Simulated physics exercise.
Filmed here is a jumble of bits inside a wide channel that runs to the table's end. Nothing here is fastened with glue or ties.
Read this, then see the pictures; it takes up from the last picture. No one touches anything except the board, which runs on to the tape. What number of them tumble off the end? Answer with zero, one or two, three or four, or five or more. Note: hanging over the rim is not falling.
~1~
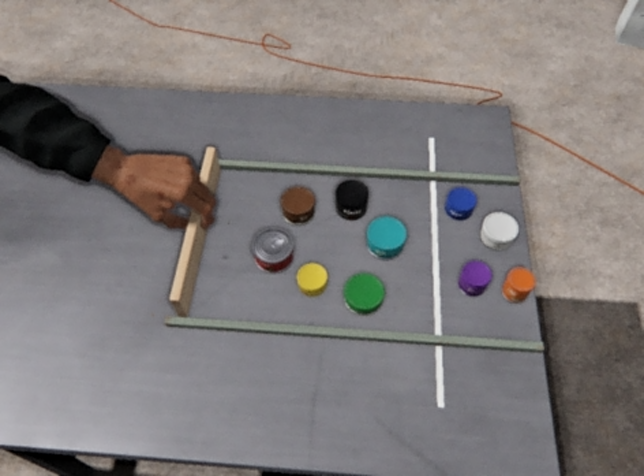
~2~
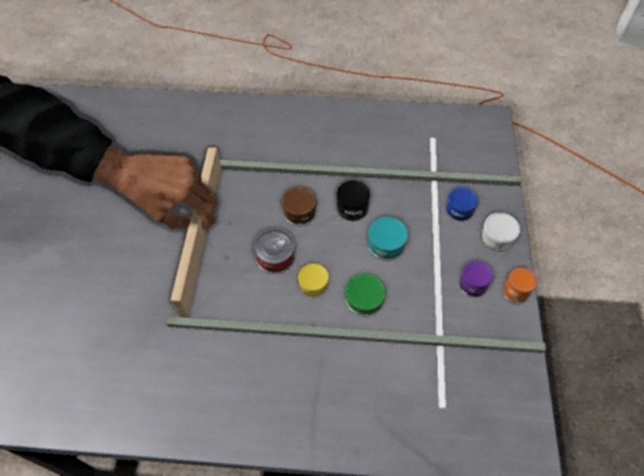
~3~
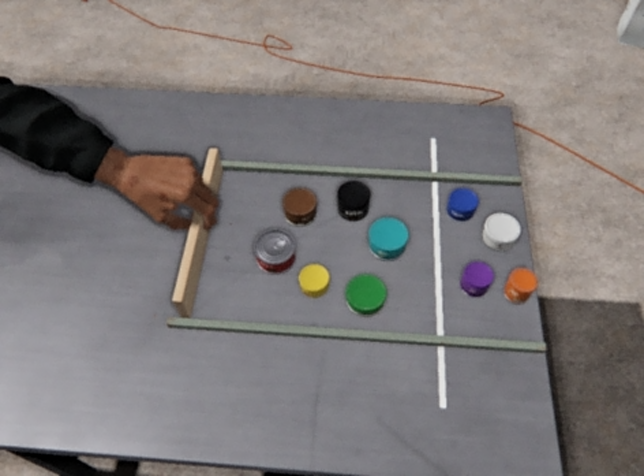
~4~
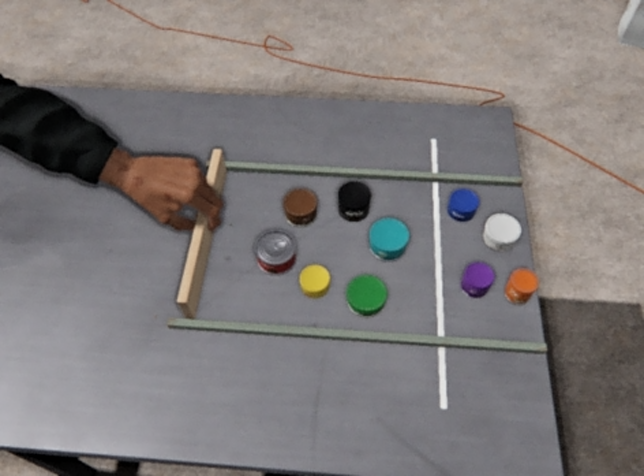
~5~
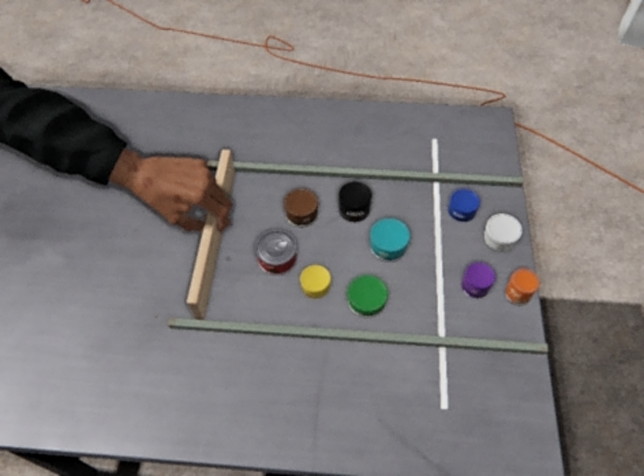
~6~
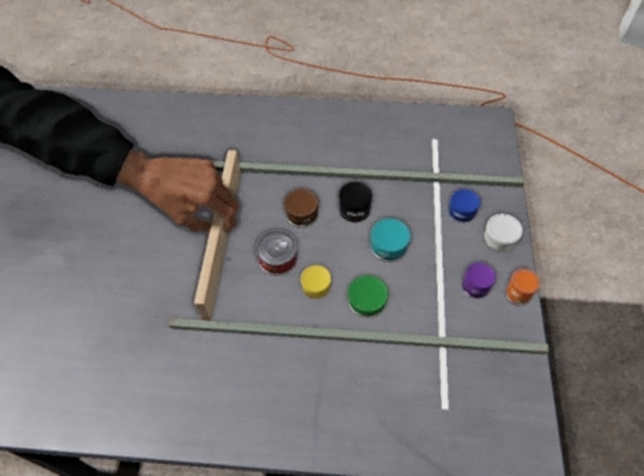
Zero.
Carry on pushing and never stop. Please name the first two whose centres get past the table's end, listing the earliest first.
First the white tin, next the orange tin.
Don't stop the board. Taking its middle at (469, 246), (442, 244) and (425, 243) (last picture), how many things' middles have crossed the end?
Result per place: 2; 0; 0.
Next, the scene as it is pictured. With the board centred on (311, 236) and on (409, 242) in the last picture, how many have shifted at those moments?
First position 4; second position 7.
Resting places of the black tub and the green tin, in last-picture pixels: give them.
The black tub finishes at (455, 189); the green tin finishes at (486, 321).
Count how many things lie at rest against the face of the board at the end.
Count: 4.
Soon after, none off yet; orange tin at rest near (522, 288); white tin at rest near (503, 233); purple tub at rest near (478, 281).
In the end, the number that fall off is zero.
